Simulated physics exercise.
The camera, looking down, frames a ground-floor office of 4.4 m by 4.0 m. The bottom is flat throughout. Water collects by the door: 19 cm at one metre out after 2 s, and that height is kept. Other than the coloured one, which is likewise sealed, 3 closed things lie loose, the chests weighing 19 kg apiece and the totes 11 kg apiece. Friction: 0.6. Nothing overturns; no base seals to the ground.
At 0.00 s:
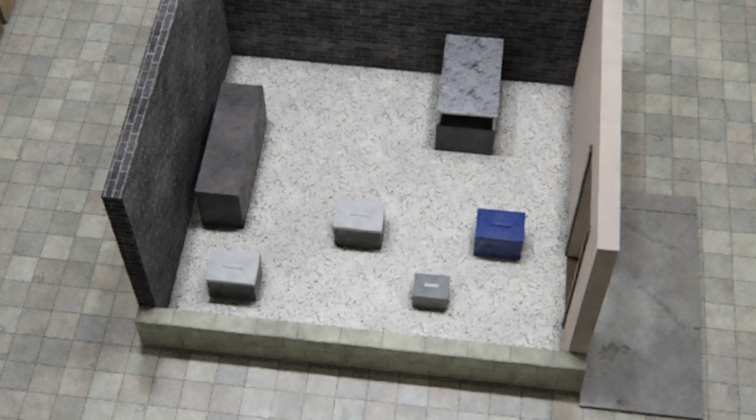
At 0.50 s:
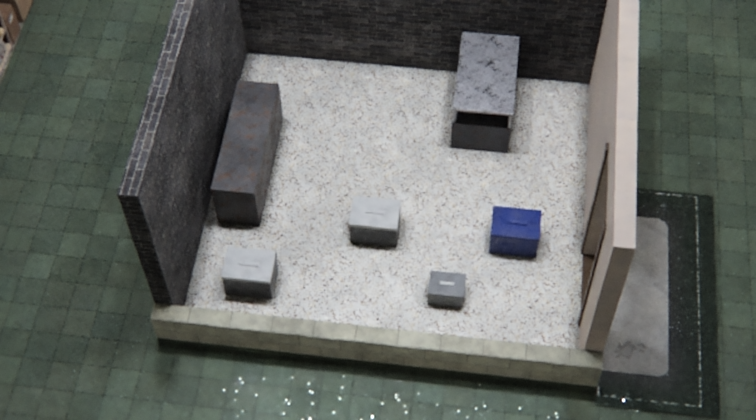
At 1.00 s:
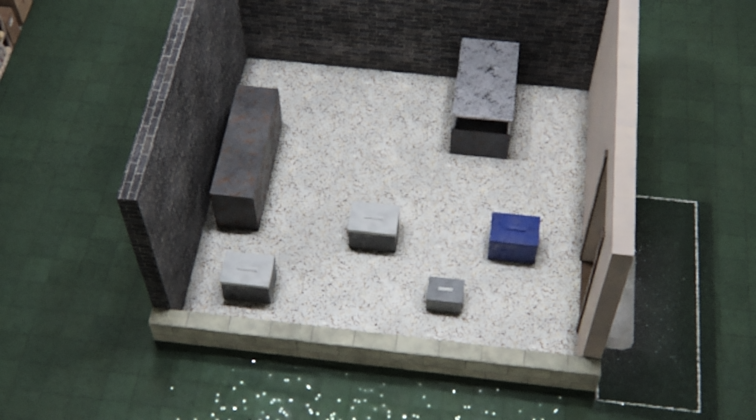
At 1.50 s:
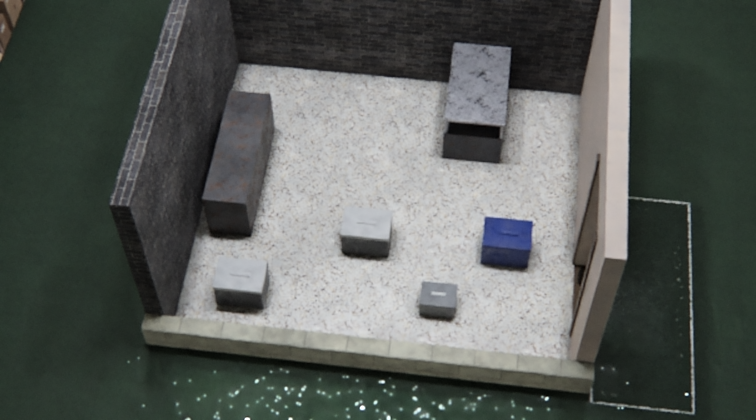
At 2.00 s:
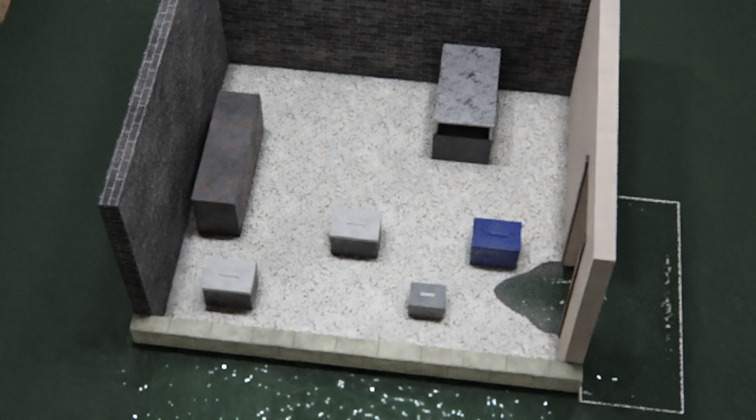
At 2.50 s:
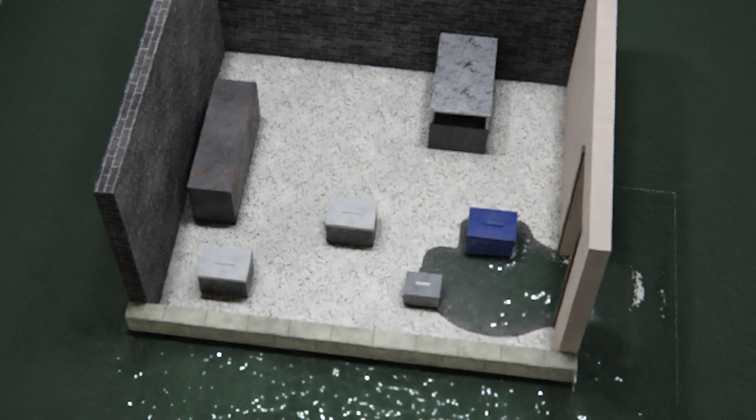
Water spread over the tiled ground outside a small walled room, then seeped in by the door on the right and pooled around the blue chest, while the boxes inside stayed put.
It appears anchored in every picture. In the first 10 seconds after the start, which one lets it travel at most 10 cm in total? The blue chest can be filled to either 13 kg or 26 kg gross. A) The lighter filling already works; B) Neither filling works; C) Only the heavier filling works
Only the heavier filling works.
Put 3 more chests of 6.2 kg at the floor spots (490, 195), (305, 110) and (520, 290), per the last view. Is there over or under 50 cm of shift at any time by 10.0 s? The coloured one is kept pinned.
Note, in sequence: Not exceeded, not exceeded, exceeded.
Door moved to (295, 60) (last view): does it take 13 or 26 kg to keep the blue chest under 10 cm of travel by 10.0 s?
If so, even the lighter mass works.
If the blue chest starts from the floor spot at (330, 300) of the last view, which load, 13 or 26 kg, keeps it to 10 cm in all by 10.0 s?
Looking at the loads, only the heavier keeps it.
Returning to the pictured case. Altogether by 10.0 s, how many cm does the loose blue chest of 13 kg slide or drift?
Some 150 centimetres of travel in total.
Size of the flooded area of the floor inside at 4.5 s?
My estimate is roughly 9.0 m2.
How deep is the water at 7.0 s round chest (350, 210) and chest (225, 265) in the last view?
I'd put it at 4 cm and 7 cm respectively.
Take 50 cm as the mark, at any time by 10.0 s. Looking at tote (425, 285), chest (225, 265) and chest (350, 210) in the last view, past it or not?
In that order: Beyond, below, below.
After 3.5 s the blue chest would be 43 cm from its start with 13 kg and 0 cm from its start with 26 kg; 5 cm of water round it then.
After 4.5 s the blue chest would be 60 cm from its start with 13 kg and 0 cm from its start with 26 kg; 4 cm of water round it then.
After 7.0 s the blue chest would be 61 cm from its start with 13 kg and 0 cm from its start with 26 kg; 5 cm of water round it then.
After 10.0 s the blue chest would be 147 cm from its start with 13 kg and 0 cm from its start with 26 kg; 7 cm of water round it then.
